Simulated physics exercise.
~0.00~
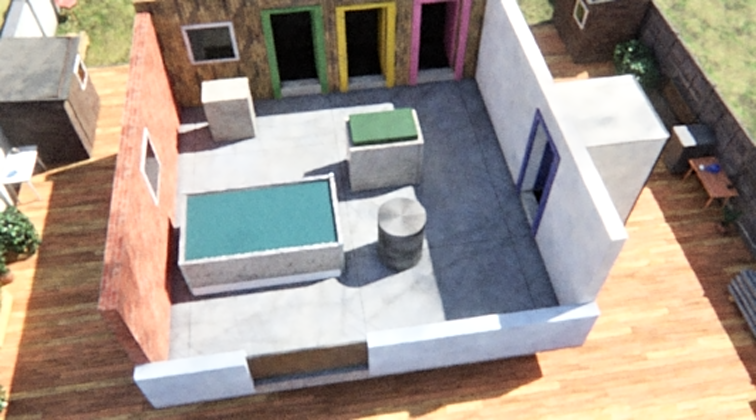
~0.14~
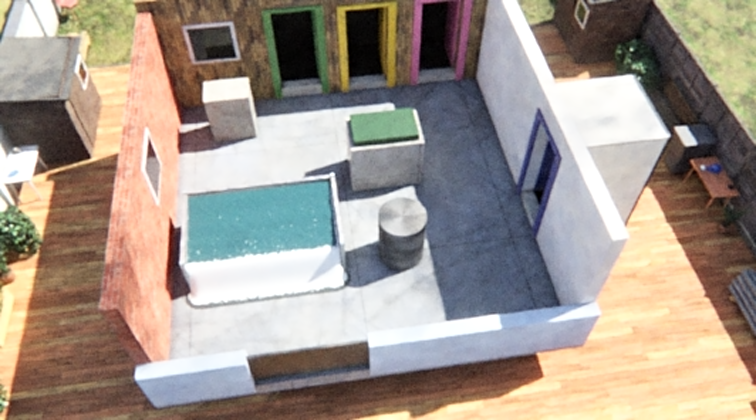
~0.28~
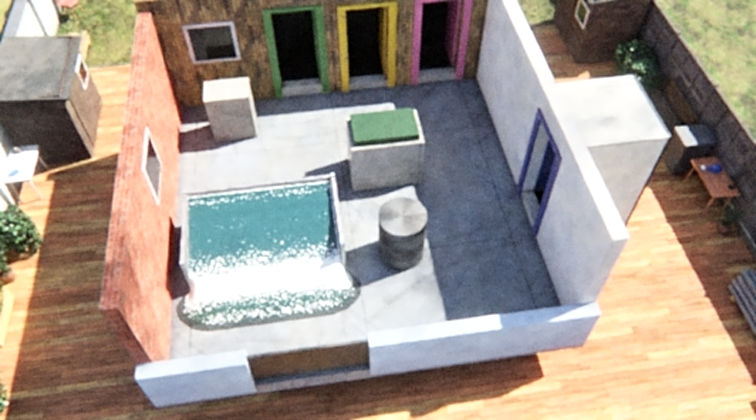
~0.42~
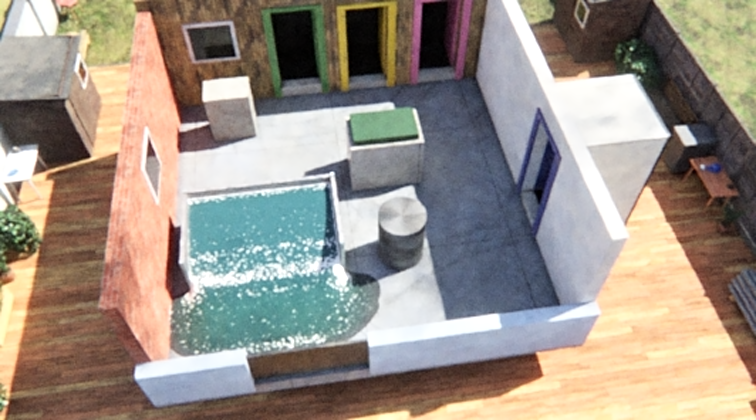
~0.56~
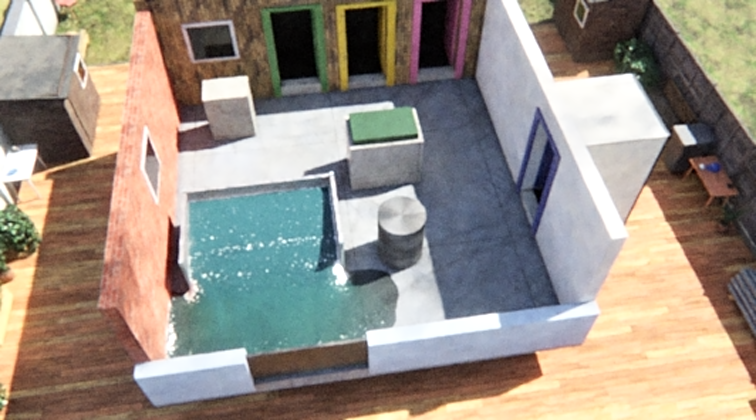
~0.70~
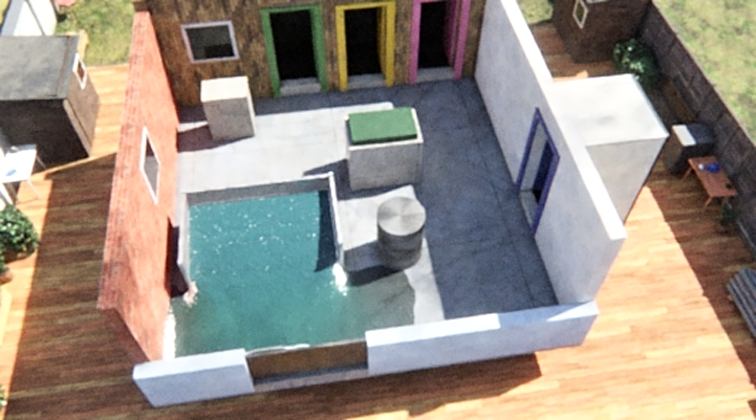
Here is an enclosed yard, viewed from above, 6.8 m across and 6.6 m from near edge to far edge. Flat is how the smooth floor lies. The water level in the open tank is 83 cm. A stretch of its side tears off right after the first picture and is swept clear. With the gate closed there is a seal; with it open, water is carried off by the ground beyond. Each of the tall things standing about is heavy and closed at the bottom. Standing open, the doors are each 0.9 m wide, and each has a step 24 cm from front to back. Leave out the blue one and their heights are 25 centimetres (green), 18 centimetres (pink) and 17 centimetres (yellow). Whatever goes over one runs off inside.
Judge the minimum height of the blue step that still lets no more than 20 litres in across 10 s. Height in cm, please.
My estimate is 11.5 cm.
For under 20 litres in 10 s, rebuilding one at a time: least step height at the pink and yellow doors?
About 12.0 cm at pink and 7.0 cm at yellow.
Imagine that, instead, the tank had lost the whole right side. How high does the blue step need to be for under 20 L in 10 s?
Then something near 31 cm.
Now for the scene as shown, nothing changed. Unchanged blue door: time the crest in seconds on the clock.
Around 3.6 seconds.
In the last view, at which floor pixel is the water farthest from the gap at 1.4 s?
Roughly at (510, 335) in the last view.
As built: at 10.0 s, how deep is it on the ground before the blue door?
It stands about 8.0 centimetres deep.
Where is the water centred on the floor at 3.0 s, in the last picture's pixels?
(311, 288) or so.
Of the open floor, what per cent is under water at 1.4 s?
Approximately 20 % of it.
After 1.4 s water covers 20 % of the floor, deepest (66 cm) near (167, 383); it has not reached the blue door.
After 3.0 s water covers 45 % of the floor, deepest (31 cm) near (561, 327); 16 cm at the blue door, 0 litres in over its 15 cm step.
After 10.0 s water covers 100 % of the floor, deepest (17 cm) near (476, 95); 8 cm at the blue door, 6 litres in over its 15 cm step.
At the blue door as built, the water arrived by 2.7 s and peaked near 18 cm at 3.6 s.
With a step of 10.5 cm, 25 litres would have come in within the 10 s; with 12.5 cm, 15 litres. So under 20 litres takes about 11.5 cm.
